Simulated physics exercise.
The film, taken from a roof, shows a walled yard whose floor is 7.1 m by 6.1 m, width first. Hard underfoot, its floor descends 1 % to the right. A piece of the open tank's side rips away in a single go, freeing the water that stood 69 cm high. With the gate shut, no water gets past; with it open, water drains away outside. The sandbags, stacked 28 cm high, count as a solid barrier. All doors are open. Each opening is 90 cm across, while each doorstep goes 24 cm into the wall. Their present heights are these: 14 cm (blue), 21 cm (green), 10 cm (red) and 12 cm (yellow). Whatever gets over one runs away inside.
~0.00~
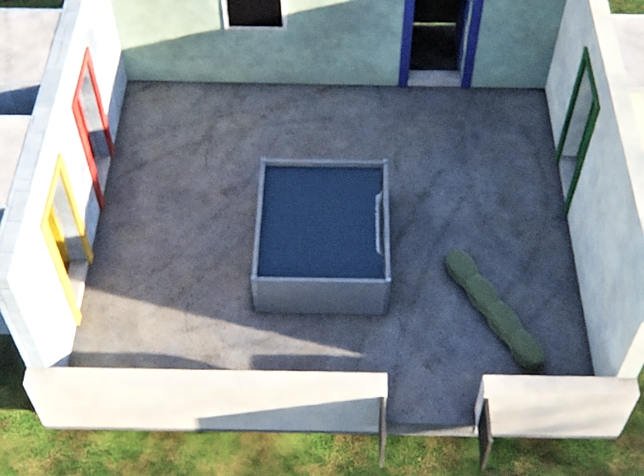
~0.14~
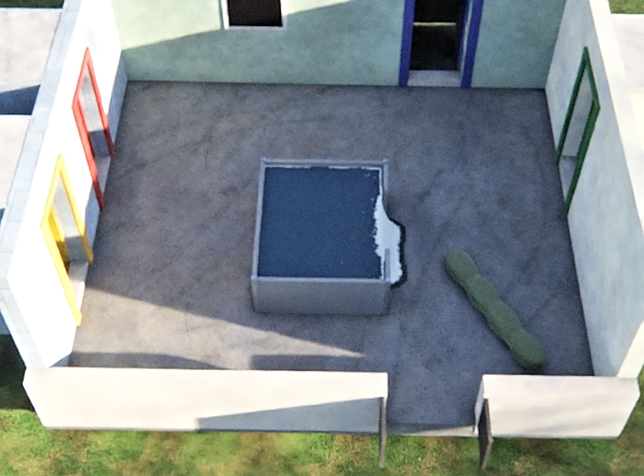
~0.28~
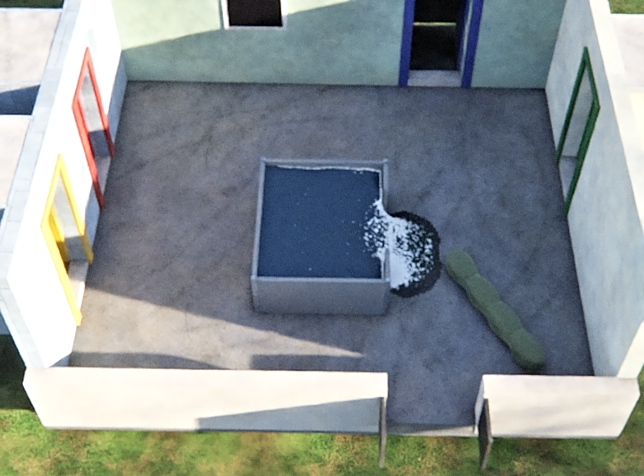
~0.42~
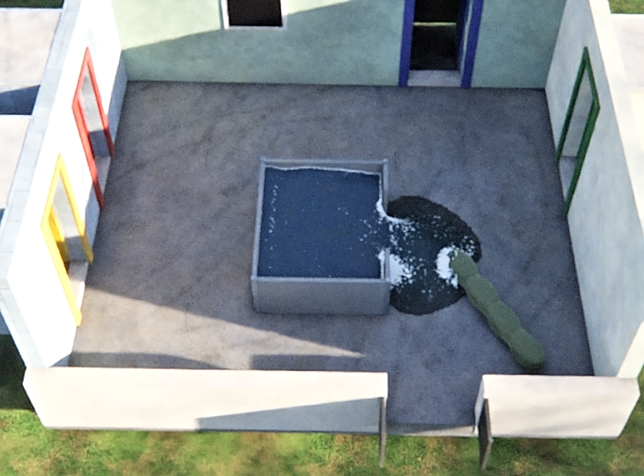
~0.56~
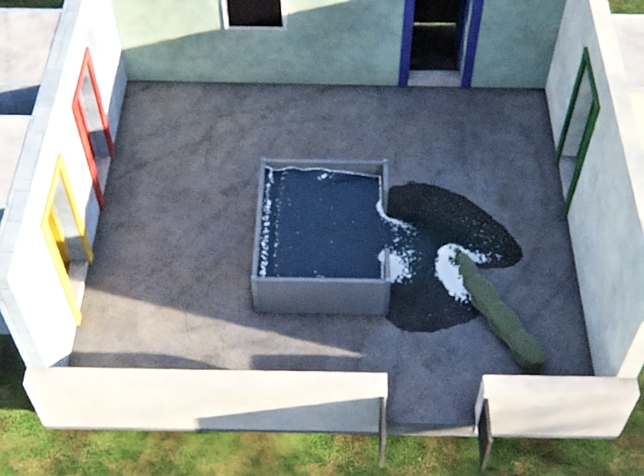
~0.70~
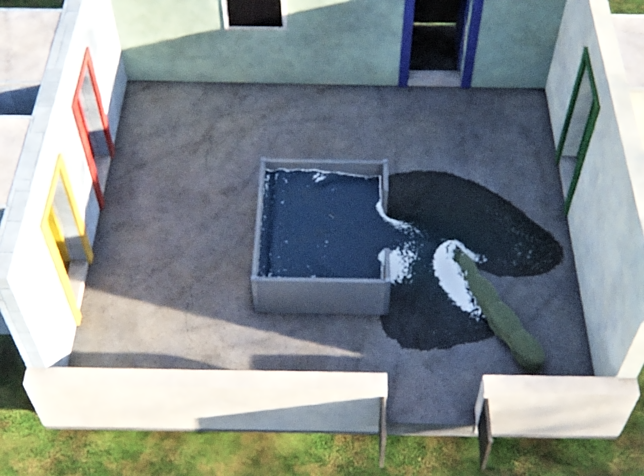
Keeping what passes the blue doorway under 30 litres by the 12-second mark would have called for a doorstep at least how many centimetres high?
It would have called for about 6.5 cm.
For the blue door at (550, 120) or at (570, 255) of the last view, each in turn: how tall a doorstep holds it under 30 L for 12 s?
First place around 14.5 cm, second around 19 cm.
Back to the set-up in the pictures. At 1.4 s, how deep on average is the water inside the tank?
It averages close to 45 centimetres.
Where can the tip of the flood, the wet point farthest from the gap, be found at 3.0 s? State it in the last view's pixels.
In the last picture, around (543, 94).
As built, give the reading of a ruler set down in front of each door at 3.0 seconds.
Lab note, depth in cm: Blue 7; green 21; red 0; yellow 0.
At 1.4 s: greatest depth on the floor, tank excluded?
Max depth: Around 36 cm.
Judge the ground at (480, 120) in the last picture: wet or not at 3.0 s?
At that moment it's submerged.
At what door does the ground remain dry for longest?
That would be the yellow door.
After 1.4 s water covers 25 % of the floor, deepest (36 cm) near (448, 254); it has not reached the blue door.
After 3.0 s water covers 30 % of the floor, deepest (31 cm) near (543, 94); 7 cm at the blue door, 0 litres in over its 14 cm doorstep.
After 12.0 s water covers 95 % of the floor, deepest (10 cm) near (568, 247); 7 cm at the blue door, 0 litres in over its 14 cm doorstep.
At the blue door as built, the water arrived by 2.7 s and peaked near 11 cm at 7.0 s.
Run again over the same 12 s with other heights there, 38 litres in over 6 cm, 12 litres over 8 cm. The limit of 30 litres is kept from about 6.5 cm up.
